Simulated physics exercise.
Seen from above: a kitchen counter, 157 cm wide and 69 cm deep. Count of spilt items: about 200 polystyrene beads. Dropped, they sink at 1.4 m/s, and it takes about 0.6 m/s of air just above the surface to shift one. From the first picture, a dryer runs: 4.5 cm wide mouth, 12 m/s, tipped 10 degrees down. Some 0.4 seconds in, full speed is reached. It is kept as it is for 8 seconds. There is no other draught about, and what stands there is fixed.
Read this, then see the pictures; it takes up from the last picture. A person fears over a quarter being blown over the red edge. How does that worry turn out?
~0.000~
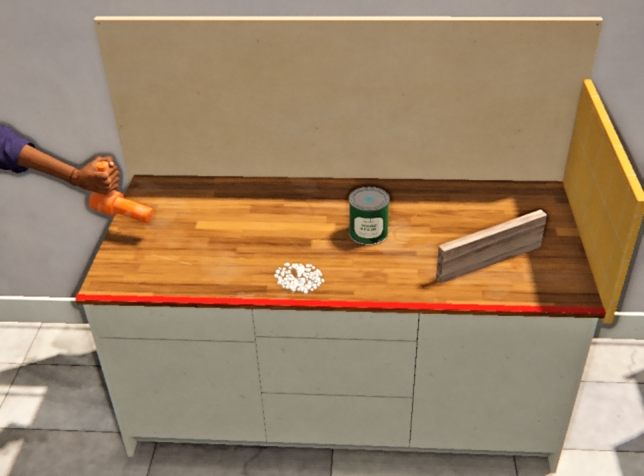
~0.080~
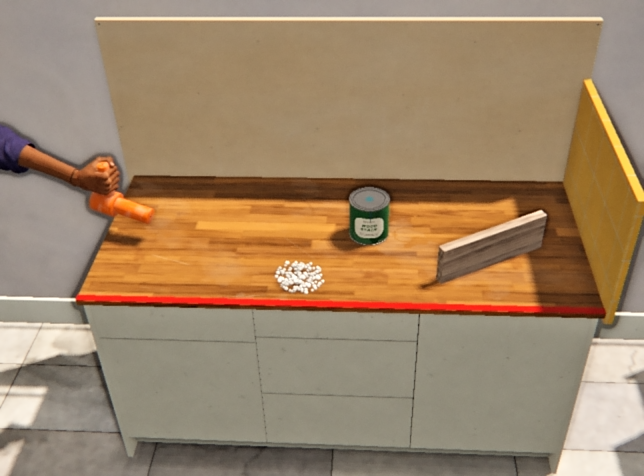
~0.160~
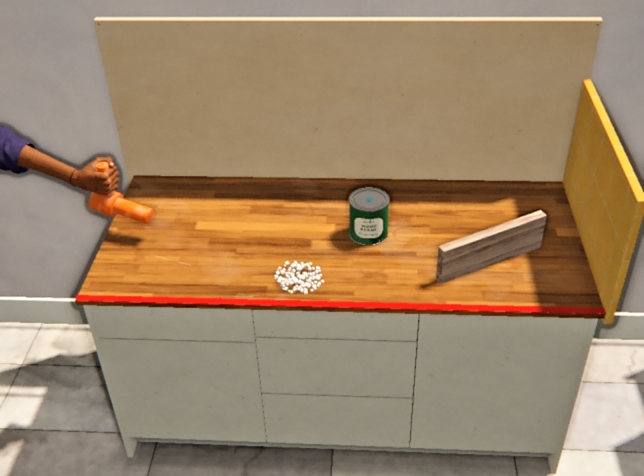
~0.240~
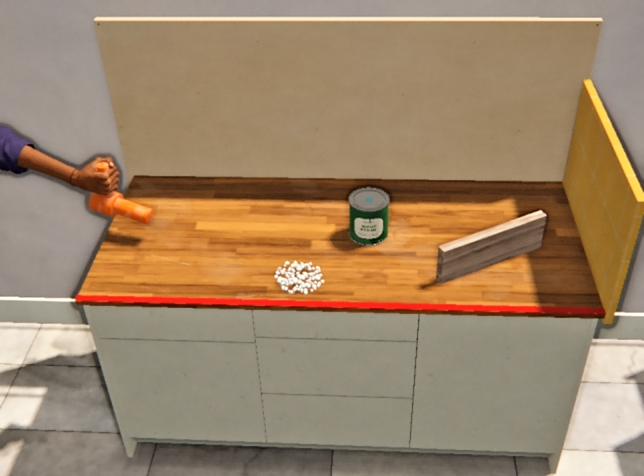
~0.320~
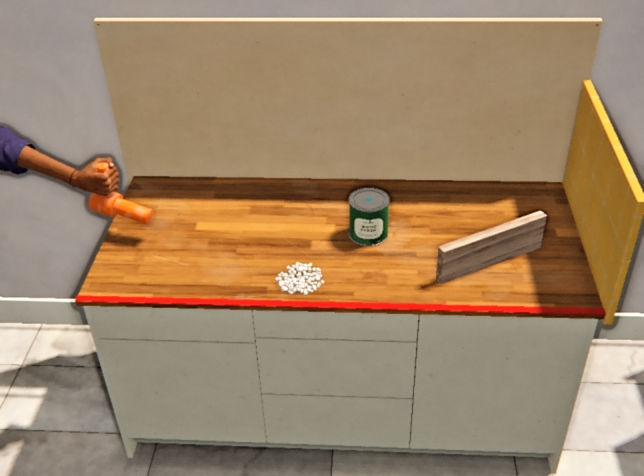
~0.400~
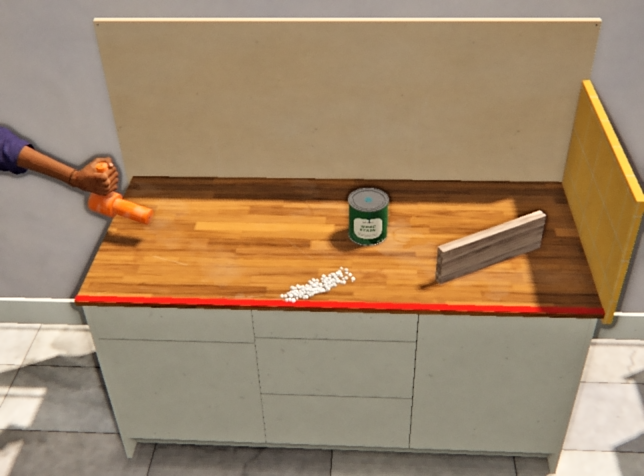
It comes true.
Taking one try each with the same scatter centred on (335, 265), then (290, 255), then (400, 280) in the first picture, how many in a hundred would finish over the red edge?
Roughly 40 %, then 20 %, then 70 %.
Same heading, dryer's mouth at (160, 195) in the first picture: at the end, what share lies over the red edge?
I'd put it at around 100 per cent.
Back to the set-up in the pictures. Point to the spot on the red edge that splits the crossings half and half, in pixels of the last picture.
(350, 308).
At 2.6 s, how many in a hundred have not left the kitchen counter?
I'd estimate about 3 per cent.
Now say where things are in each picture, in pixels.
In the first picture, the middle of the polystyrene beads is near (299, 280), none has stirred yet and the mouth of the dryer is at (150, 216).
In the second picture, the middle of the polystyrene beads is near (299, 280), none has stirred yet and the red edge is centred on (335, 307).
In the third picture, the middle of the polystyrene beads is near (299, 277), none has stirred yet, the top of a tin is at (369, 199) and the top of a board is at (494, 230).
In the fourth picture, the middle of the polystyrene beads is near (298, 277) and none has stirred yet.
In the fifth picture, the middle of the polystyrene beads is near (299, 280) and about 5 % have left their places.
In the sixth picture, the middle of the polystyrene beads is near (316, 290), the farthest in sight from the dryer is at (353, 280) and about 95 % have left their places.
After 1.6 s, 3 % are on the move or not yet settled, 97 % are over the red edge.
After 2.6 s, 2 % are on the move or not yet settled, 97 % are over the red edge.
After 4.4 s, 2 % are on the move or not yet settled, 97 % are over the red edge.
After 8.0 s, at the end, 97 % are over the red edge.
